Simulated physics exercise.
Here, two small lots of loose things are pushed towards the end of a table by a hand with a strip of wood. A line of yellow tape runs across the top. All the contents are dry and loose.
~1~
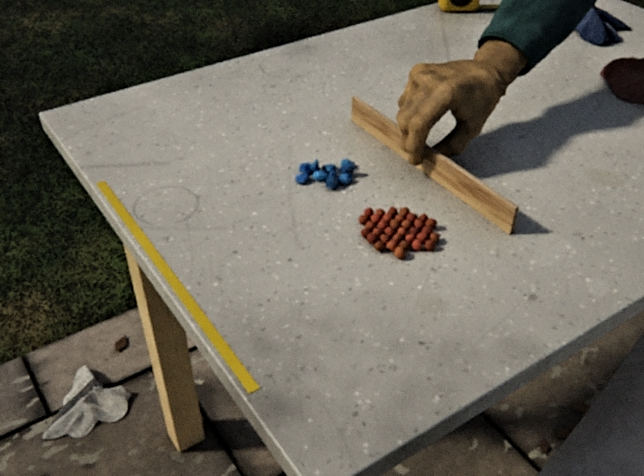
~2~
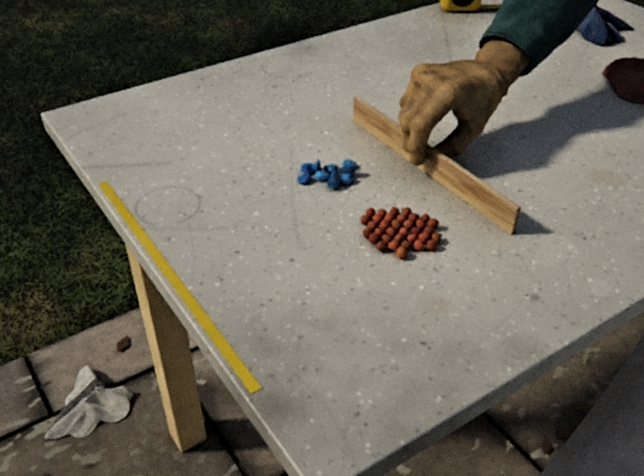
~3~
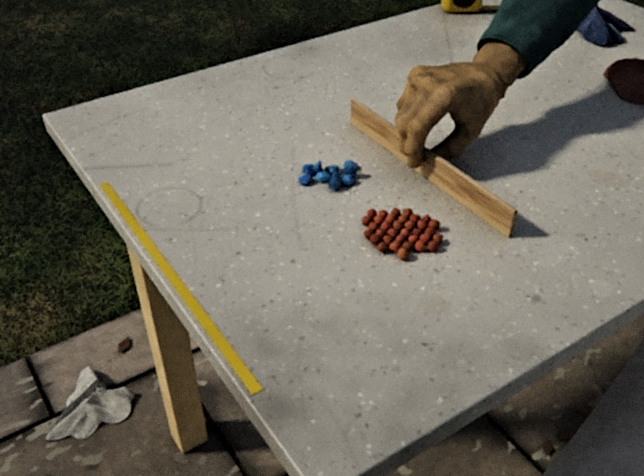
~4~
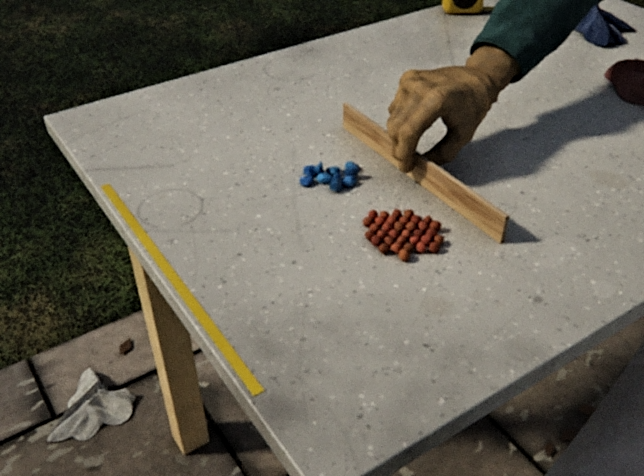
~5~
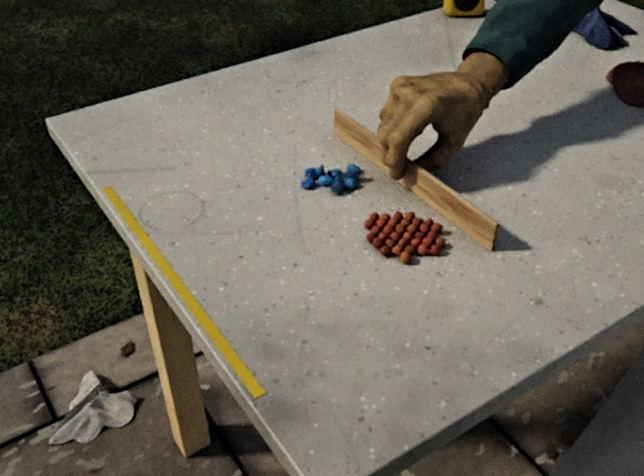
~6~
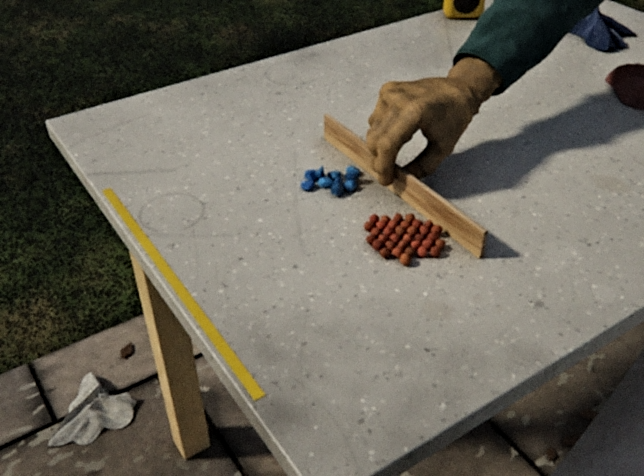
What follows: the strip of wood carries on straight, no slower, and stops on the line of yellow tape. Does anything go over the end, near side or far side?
Front portion? It spills partly off. Back portion? It spills partly off.
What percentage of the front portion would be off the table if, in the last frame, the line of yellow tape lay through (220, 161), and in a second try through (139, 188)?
Some 0 in a hundred, then some 10 in a hundred.
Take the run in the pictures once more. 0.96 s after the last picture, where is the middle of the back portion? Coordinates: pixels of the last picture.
Around (256, 209).
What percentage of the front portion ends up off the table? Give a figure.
Share: Approx. 100 in a hundred.
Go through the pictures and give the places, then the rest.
Strip of wood (502, 211), at rest; yellow tape (106, 190), right by the edge; edge at (158, 279); front portion (402, 232), some clay pellets; back portion (320, 175), a few aquarium stones, in the first frame.
Strip of wood (504, 211), at rest; back portion (322, 175), in the second frame.
Strip of wood (501, 214); front portion (405, 233), in the third frame.
Strip of wood (492, 220); back portion (325, 177), in the fourth frame.
Strip of wood (483, 227); front portion (408, 237), in the fifth frame.
Strip of wood (471, 234); yellow tape (112, 197); edge at (163, 286); front portion (408, 239); back portion (326, 181), in the sixth frame.
Then, 0.96 s later than the last frame, strip of wood still moving, near (287, 208); front portion all on the table, its front near (288, 286); back portion all on the table, its front near (236, 207).
Then, 1.94 s later than the last frame, strip of wood stopped at the yellow tape; front portion the larger part over the edge; back portion roughly two thirds over the edge.
Then, 2.22 s later than the last frame, strip of wood stopped at the yellow tape; front portion every one over the edge; back portion every one over the edge.
When it is over, strip of wood stopped at the yellow tape; front portion every one over the edge; back portion every one over the edge.
